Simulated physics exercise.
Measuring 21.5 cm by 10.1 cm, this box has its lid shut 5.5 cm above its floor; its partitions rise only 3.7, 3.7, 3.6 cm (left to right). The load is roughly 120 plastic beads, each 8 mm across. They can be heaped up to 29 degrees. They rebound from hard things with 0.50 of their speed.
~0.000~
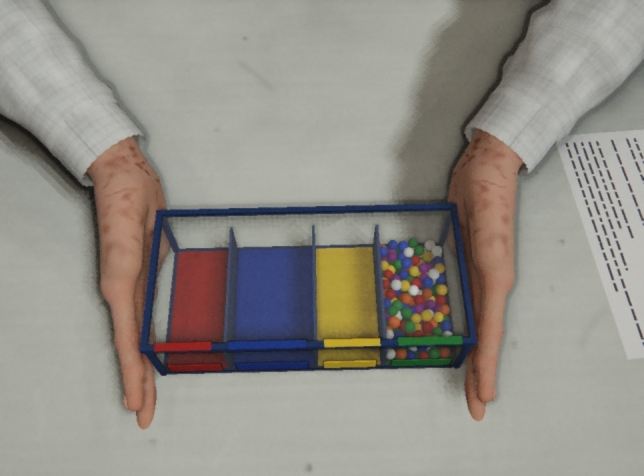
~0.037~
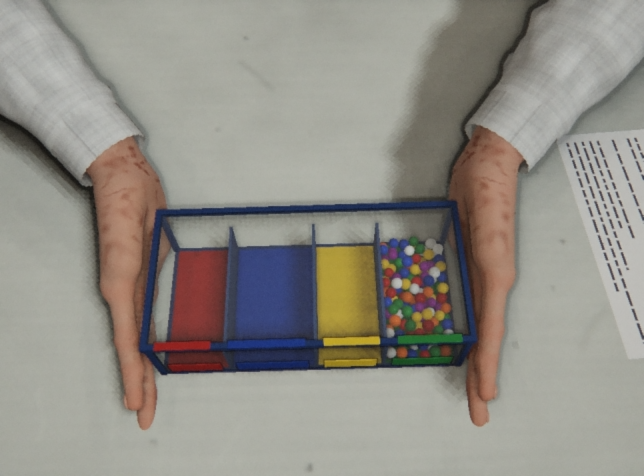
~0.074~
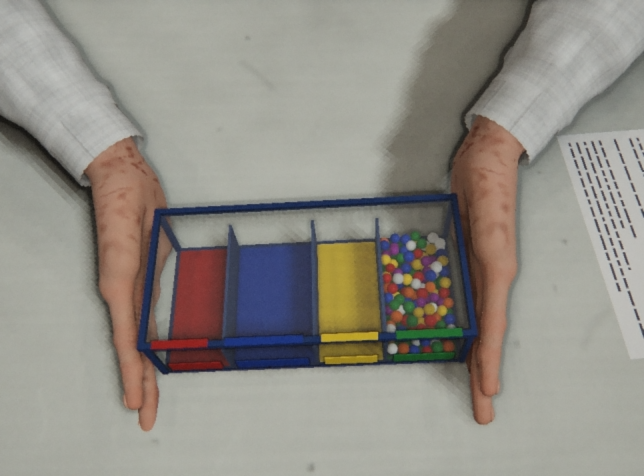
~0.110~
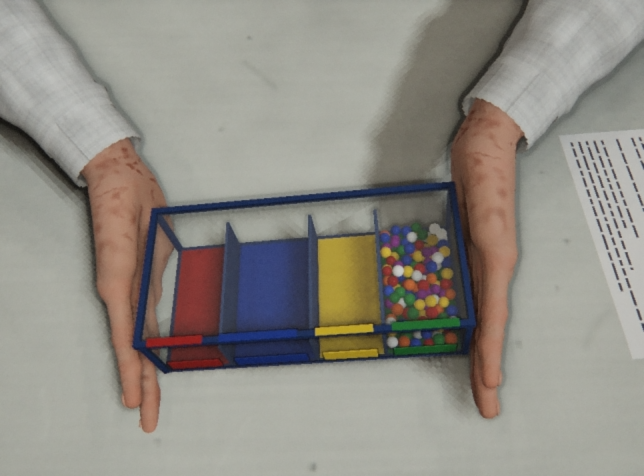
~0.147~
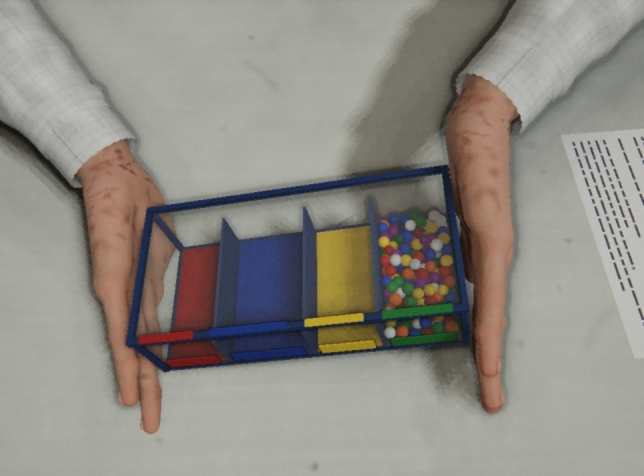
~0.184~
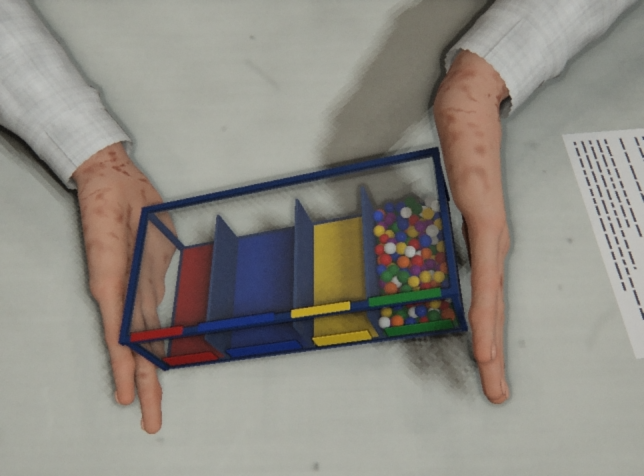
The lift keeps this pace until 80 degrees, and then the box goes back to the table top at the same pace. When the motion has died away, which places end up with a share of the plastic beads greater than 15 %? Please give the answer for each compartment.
Red - no; blue - yes; green - yes; yellow - yes.
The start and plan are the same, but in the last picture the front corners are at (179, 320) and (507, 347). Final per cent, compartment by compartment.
Red = 0 %; blue = 0 %; green = 100 %; yellow = 0 %.
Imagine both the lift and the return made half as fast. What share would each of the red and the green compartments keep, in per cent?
Per cent held - red: 5, green: 85.
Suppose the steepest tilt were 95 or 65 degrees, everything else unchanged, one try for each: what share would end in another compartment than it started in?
Some 85 and 10 per cent.
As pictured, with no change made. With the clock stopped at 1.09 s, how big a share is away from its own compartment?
Some 45 percent.
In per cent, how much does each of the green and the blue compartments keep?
Final shares - green 55 percent, blue 20 percent.
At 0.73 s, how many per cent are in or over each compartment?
Red = 0, blue = 0, green = 95, yellow = 5 (percent).
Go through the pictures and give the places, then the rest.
Box tilt 0 degrees, front corners at (147, 346) and (470, 339); green 100 %, in the first picture.
Box tilt 1 degrees, front corners at (147, 346) and (470, 337), in the second picture.
Box tilt 3 degrees, front corners at (145, 344) and (470, 331), lowest corner left back, in the third picture.
Box tilt 7 degrees, front corners at (140, 342) and (468, 320), lowest corner left back, in the fourth picture.
Box tilt 12 degrees, front corners at (134, 340) and (462, 306), lowest corner left back, in the fifth picture.
Box tilt 17 degrees, front corners at (127, 338) and (451, 290), lowest corner left back; green 100 %. The box's pace is about 140 degrees a second, in the sixth picture.
After 0.73 s, tilt 79 degrees; green 95 %, yellow 5 %.
After 1.09 s, tilt 34 degrees; red 5 %, blue 20 %, green 55 %, yellow 20 %.
After 1.55 s, tilt 0 degrees; red 5 %, blue 20 %, green 55 %, yellow 20 %.
In the end, at 2.2 s, red 5 %, blue 20 %, green 55 %, yellow 20 %.
